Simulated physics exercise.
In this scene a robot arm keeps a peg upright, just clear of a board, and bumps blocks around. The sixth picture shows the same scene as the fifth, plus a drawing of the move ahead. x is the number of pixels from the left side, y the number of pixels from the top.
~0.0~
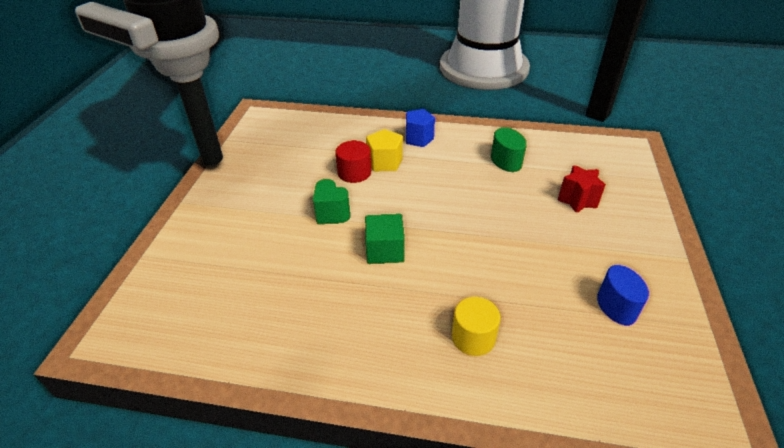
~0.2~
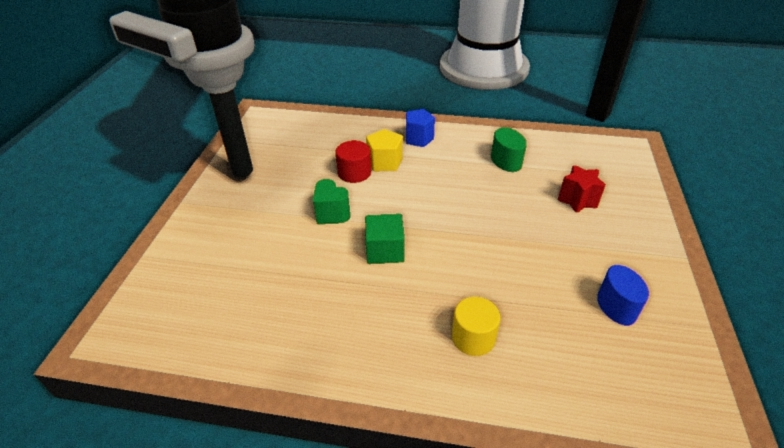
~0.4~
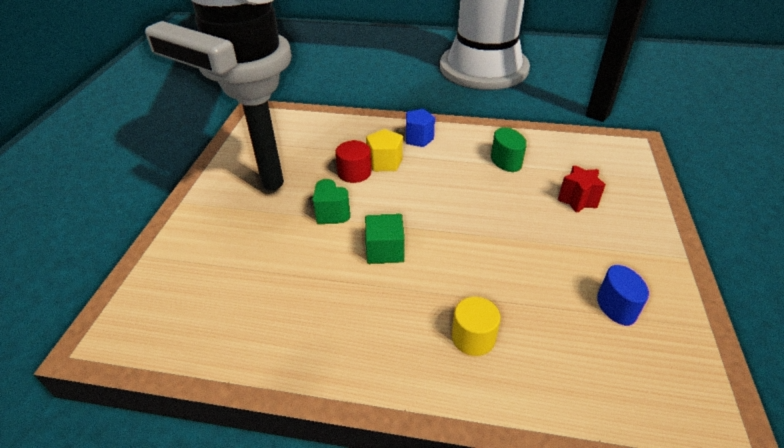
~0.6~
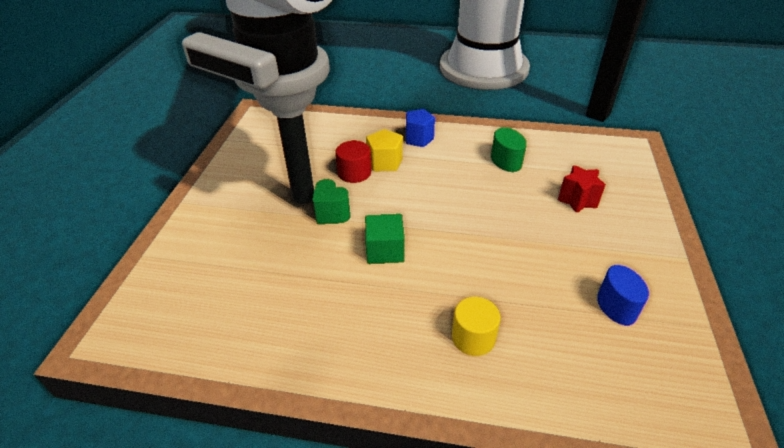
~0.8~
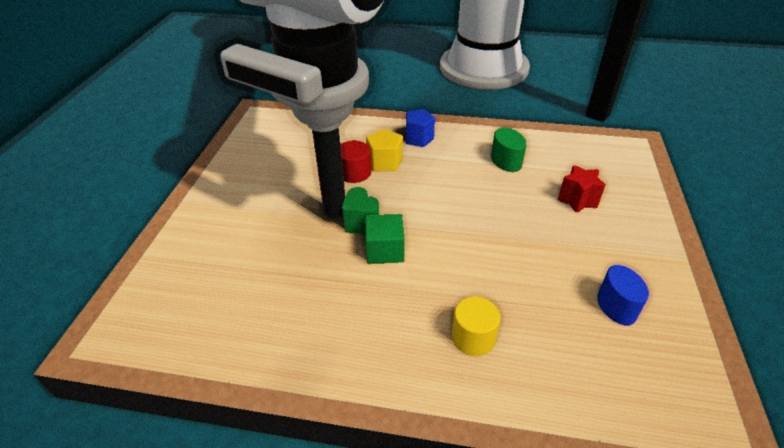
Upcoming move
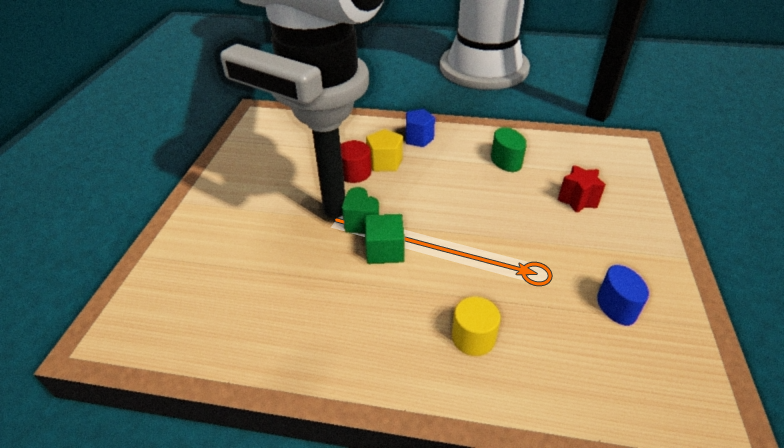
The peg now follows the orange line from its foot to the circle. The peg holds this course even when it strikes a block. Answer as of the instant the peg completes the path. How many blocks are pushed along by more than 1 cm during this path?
Total moved: Two.
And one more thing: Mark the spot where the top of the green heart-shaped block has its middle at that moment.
Put as a pixel place, it's (433, 201).
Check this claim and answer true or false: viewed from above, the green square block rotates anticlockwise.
That statement is not accurate.
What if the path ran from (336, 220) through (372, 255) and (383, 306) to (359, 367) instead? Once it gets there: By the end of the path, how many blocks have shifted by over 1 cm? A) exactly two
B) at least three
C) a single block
My pick is A.
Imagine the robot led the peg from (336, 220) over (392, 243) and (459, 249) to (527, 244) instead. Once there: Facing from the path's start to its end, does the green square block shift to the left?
No, it doesn't check out.
Drawn move, from (336, 220) to (537, 274).
What follows on the original path. One third of the way, peg (398, 229); green heart-shaped block (422, 204), turned 40° anticlockwise; green square block (390, 235), turned 10° clockwise.
Two thirds of the way, peg (466, 247); green heart-shaped block (433, 201), turned 70° anticlockwise; green square block (391, 236), turned 20° clockwise.
At the end, peg (539, 266); green heart-shaped block (433, 201), turned 70° anticlockwise; green square block (391, 236), turned 20° clockwise; blue oval block still.
